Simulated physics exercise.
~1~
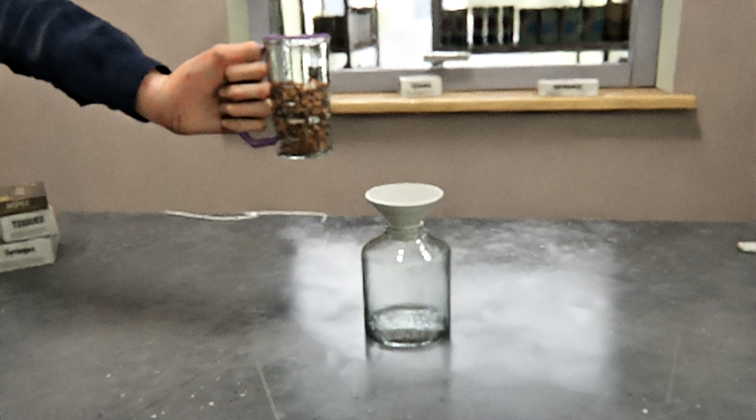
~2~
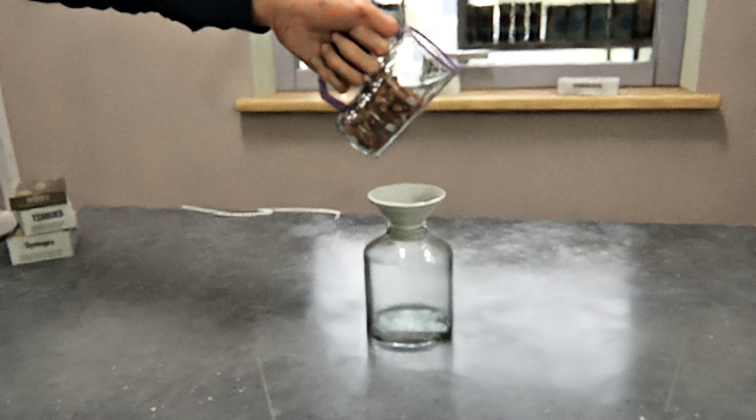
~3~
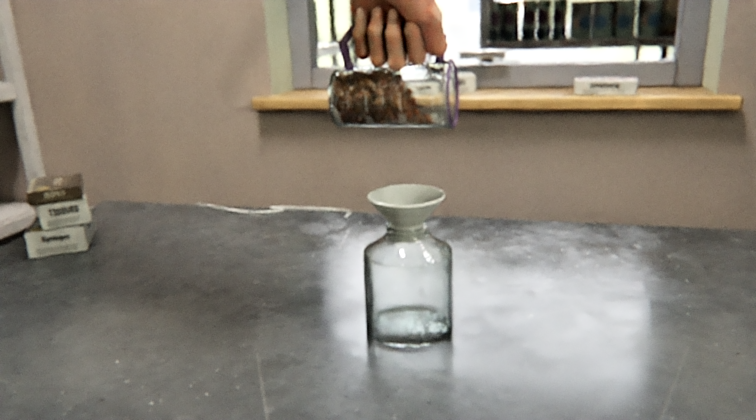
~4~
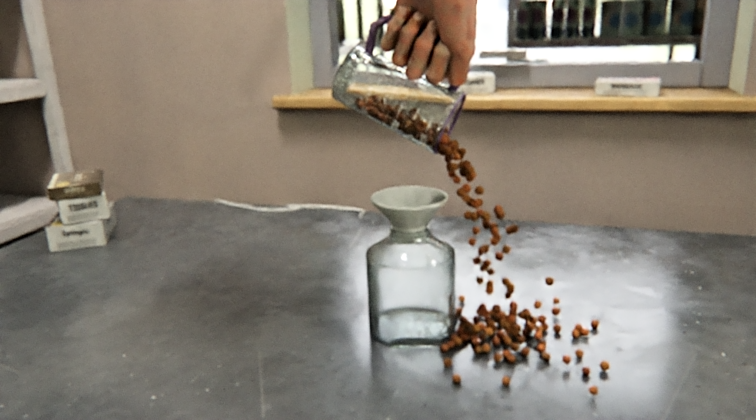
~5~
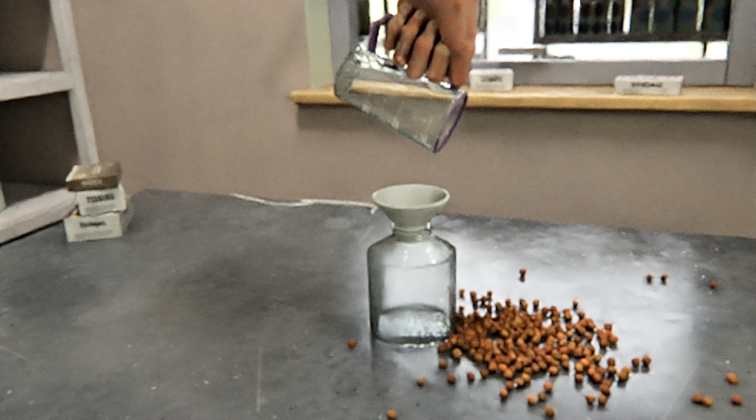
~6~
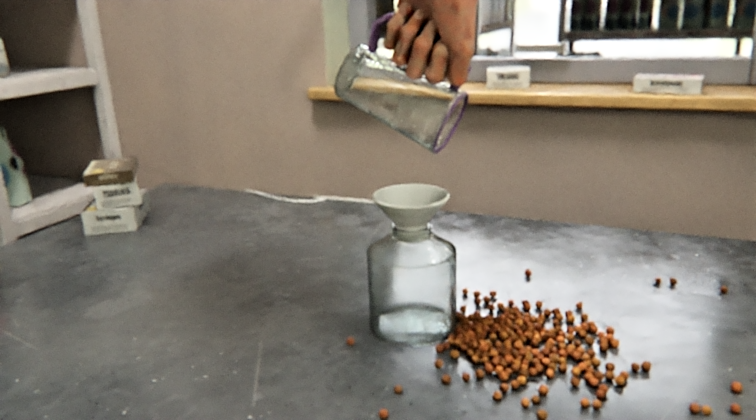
A hand tilting a clear cup of brown balls above a funnelled glass jar, spilling them all onto the table beside it.
